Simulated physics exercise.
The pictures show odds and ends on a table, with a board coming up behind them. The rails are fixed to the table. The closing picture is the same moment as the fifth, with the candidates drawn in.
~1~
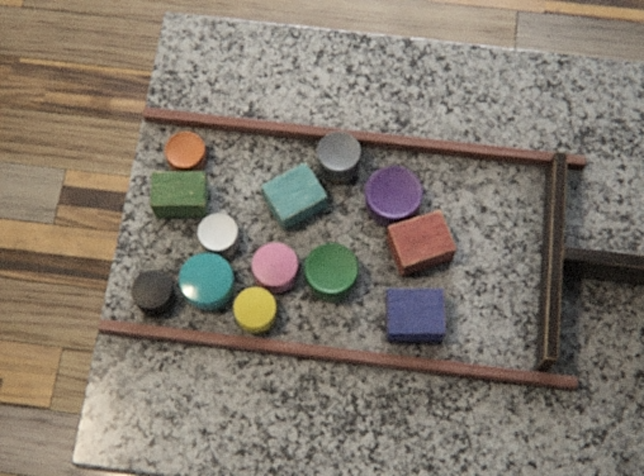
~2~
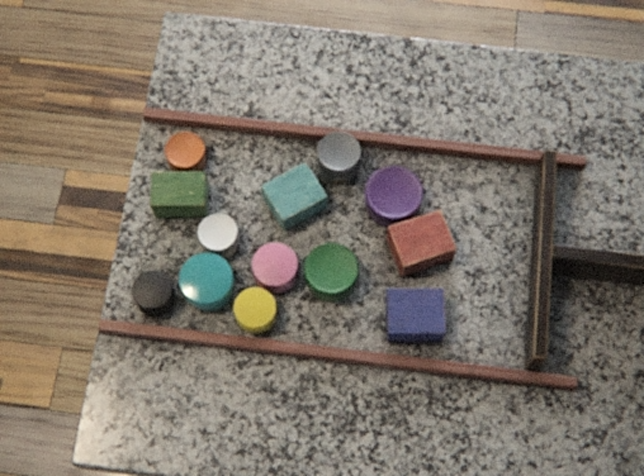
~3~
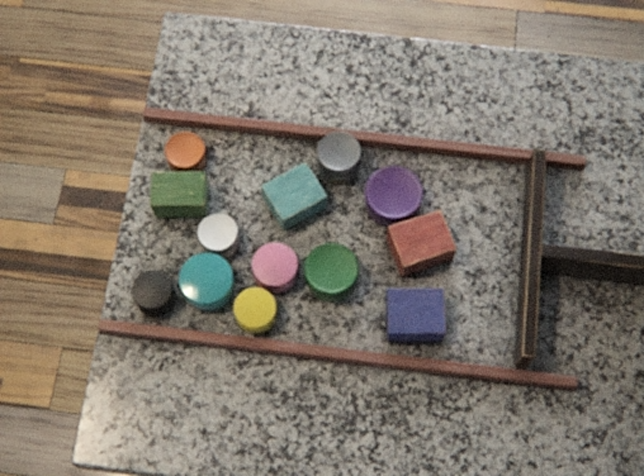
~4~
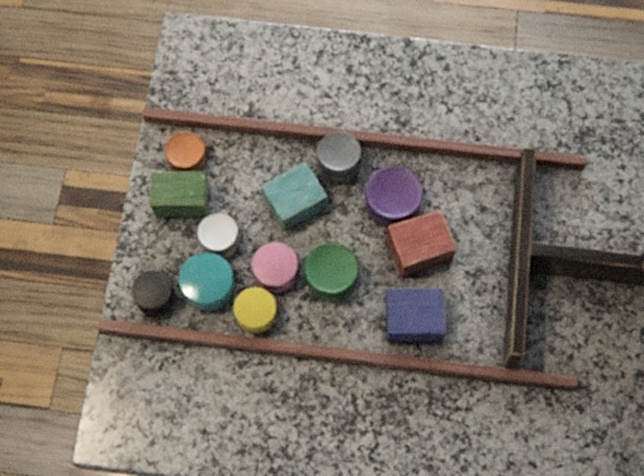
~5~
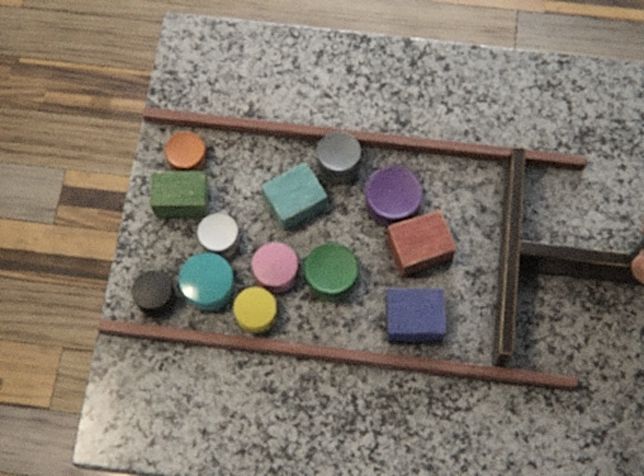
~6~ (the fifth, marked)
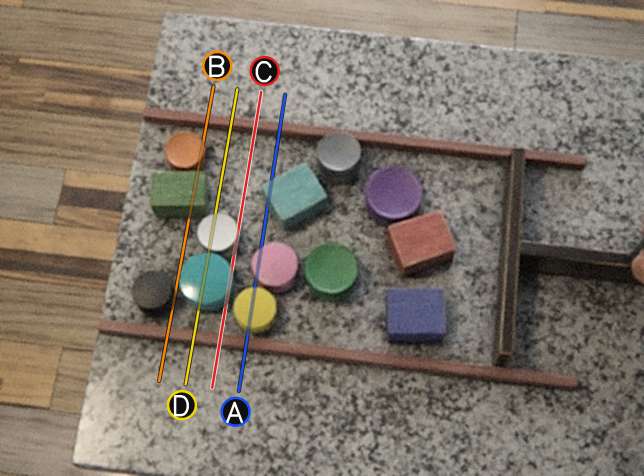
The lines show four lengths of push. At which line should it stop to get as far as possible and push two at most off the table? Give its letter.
At A, and not beyond.
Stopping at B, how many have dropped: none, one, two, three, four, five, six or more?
In all, six or more.
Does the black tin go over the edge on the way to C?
By then, yes.
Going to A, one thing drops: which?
It is the black tin.
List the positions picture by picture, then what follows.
The first frame shows black tin (154, 294); pink tin (275, 269); yellow pot (256, 312).
The second frame shows board (546, 250); red block (421, 244).
The third frame shows board (534, 249); orange jar (186, 155).
The fourth frame shows board (524, 248); green block (180, 194).
The fifth frame shows board (513, 246); green tub (331, 273); purple tub (394, 197); blue block (415, 316).
On the marked copy, A at (263, 235); B at (188, 226); C at (238, 232); D at (213, 229).
Taking A. A third of the way, board (422, 236); blue block (378, 308); purple tub (389, 194).
Two thirds of the way, board (333, 226); black tin (104, 299); turquoise pot (152, 294).
When it is over, board (267, 218); black tin over the edge; green block (134, 172); one fallen.
As for the rest, B drops eight; C drops five; D drops five.
